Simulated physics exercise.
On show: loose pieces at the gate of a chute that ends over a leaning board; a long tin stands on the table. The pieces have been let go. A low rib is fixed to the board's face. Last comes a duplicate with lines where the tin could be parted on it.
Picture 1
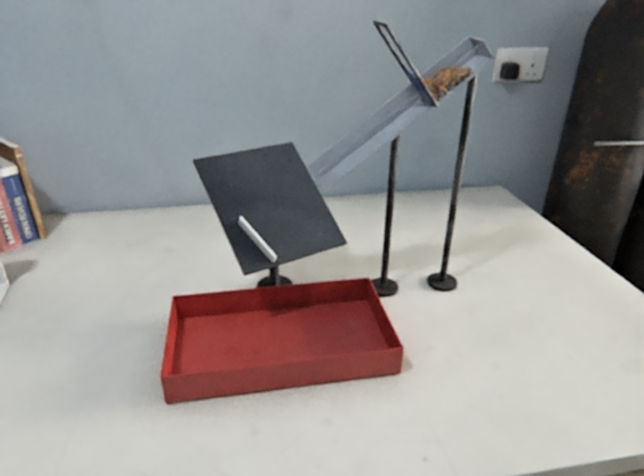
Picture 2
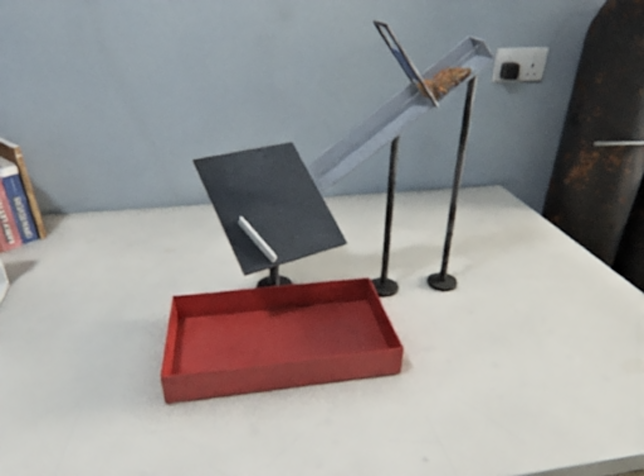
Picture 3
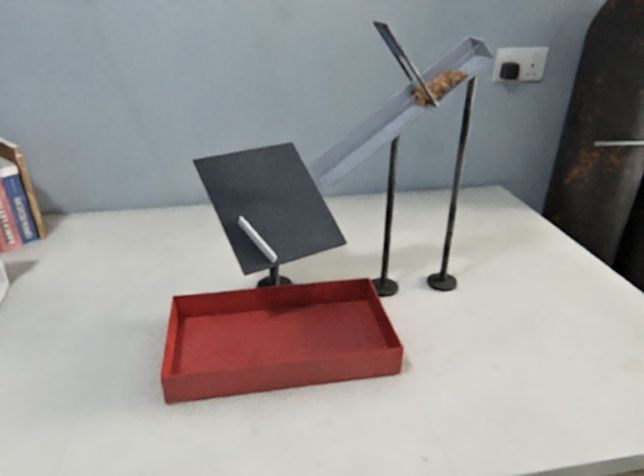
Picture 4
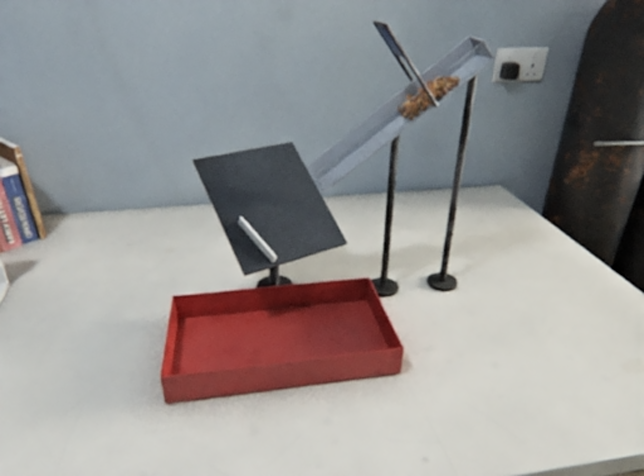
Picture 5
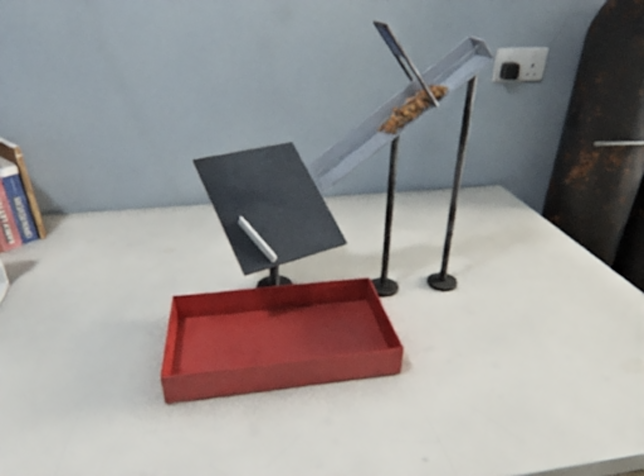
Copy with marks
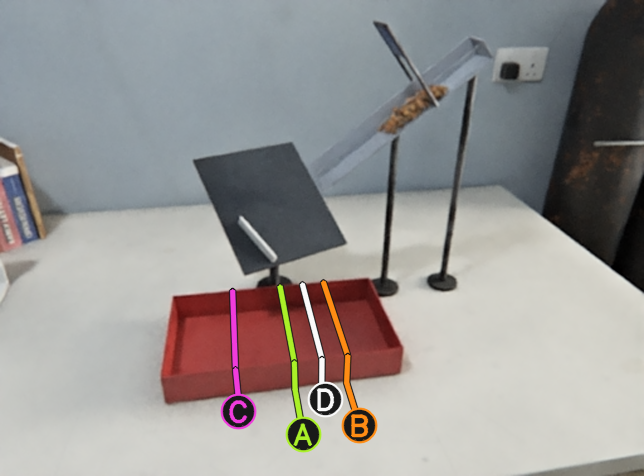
A red tray sat on a pale table below a tilted dark board and a sloping clear chute, where a small heap of brown pieces slid a short way down to the left past a raised gate.
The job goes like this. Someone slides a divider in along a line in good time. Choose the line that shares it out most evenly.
Take D.
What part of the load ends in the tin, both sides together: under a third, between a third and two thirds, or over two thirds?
Over two thirds.
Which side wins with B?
More lands on the left.
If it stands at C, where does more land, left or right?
The right side.
On the marked copy, line A crosses the front rim at (294, 361); line B crosses the front rim at (347, 355); line C crosses the front rim at (235, 368); line D crosses the front rim at (321, 358).
Choosing A, of what is caught, about a tenth on the left of the divider, almost all on the right.
Choosing B, of what is caught, almost all on the left of the divider, about a tenth on the right.
Choosing C, of what is caught, not one piece on the left of the divider, every piece on the right.
Choosing D, of what is caught, roughly two thirds on the left of the divider, roughly a third on the right.
